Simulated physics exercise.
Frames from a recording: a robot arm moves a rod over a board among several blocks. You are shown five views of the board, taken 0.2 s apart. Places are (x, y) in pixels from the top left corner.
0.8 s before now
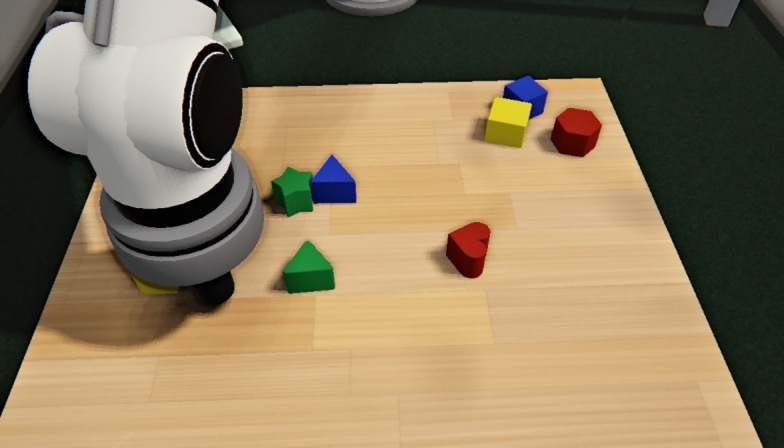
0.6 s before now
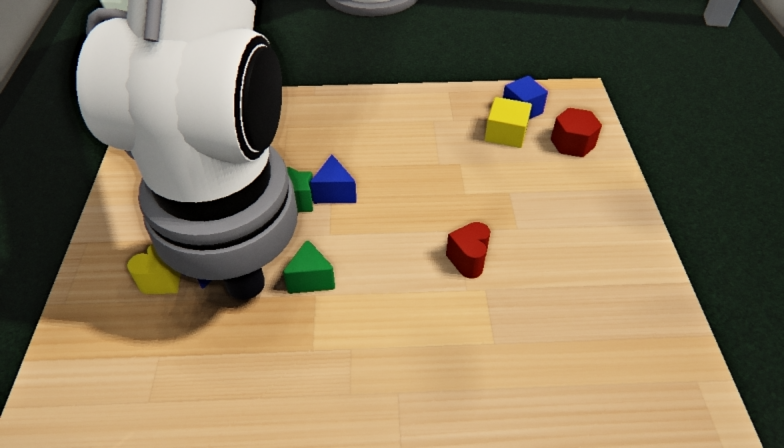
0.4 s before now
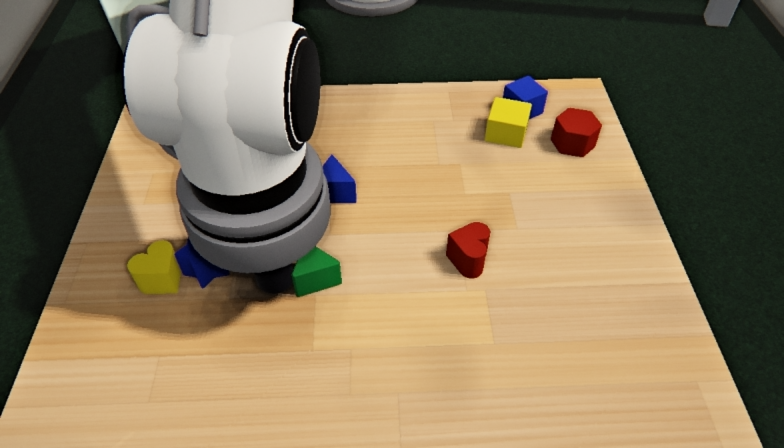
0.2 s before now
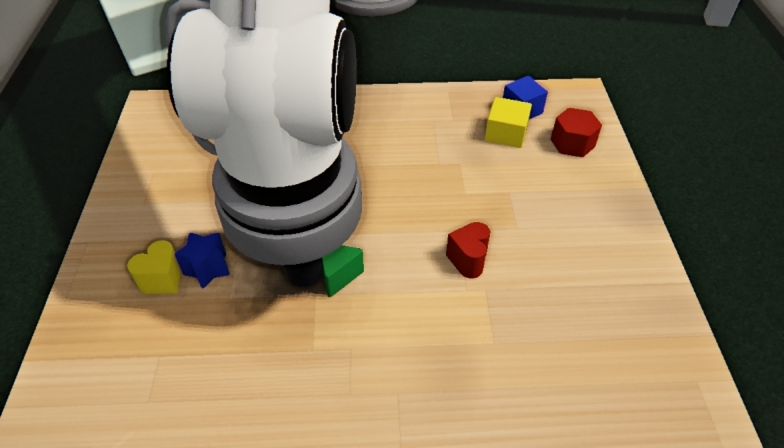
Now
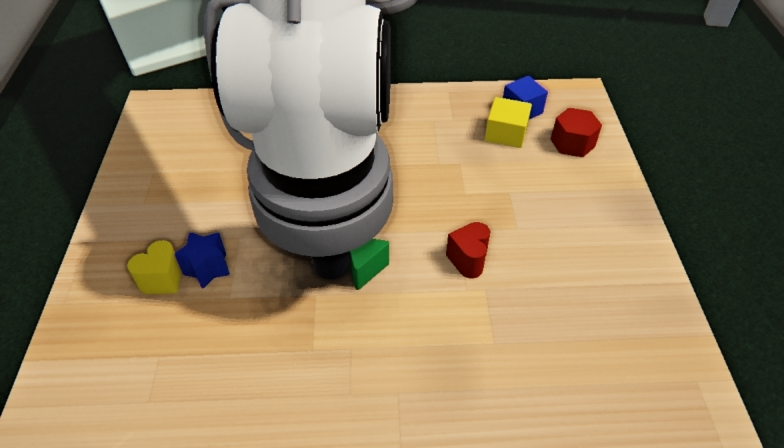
The clip shows a robot arm moving a dark rod rightward over a wooden board of coloured blocks, reaching the green triangle and pushing it right, turning it, toward the red heart-shaped block, which stays still.
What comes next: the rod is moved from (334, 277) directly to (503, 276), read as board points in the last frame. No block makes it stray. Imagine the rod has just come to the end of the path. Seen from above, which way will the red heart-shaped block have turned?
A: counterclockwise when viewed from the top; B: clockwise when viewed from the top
I choose A.
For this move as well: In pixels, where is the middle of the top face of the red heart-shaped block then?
It will end up at (506, 227).
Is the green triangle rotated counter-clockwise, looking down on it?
Yes, I think so.
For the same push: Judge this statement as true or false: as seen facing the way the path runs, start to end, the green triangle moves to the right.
False - the claim does not hold.
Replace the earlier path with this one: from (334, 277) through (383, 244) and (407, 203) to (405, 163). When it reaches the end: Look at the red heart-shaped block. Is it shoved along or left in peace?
By then it is still where it was.
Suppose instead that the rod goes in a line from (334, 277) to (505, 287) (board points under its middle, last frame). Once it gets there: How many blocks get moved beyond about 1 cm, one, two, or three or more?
When the path ends, I think you'll find two blocks out of place by more than 1 cm.
What follows on the original path. One third of the way, rod (392, 265); green triangle (419, 239), turned 30° anticlockwise.
Two thirds of the way, rod (450, 264); green triangle (443, 226), turned 55° anticlockwise; red heart-shaped block (479, 235), turned 20° clockwise.
At the end, rod (506, 264); green triangle (445, 225), turned 60° anticlockwise; red heart-shaped block (506, 227), turned 55° anticlockwise.
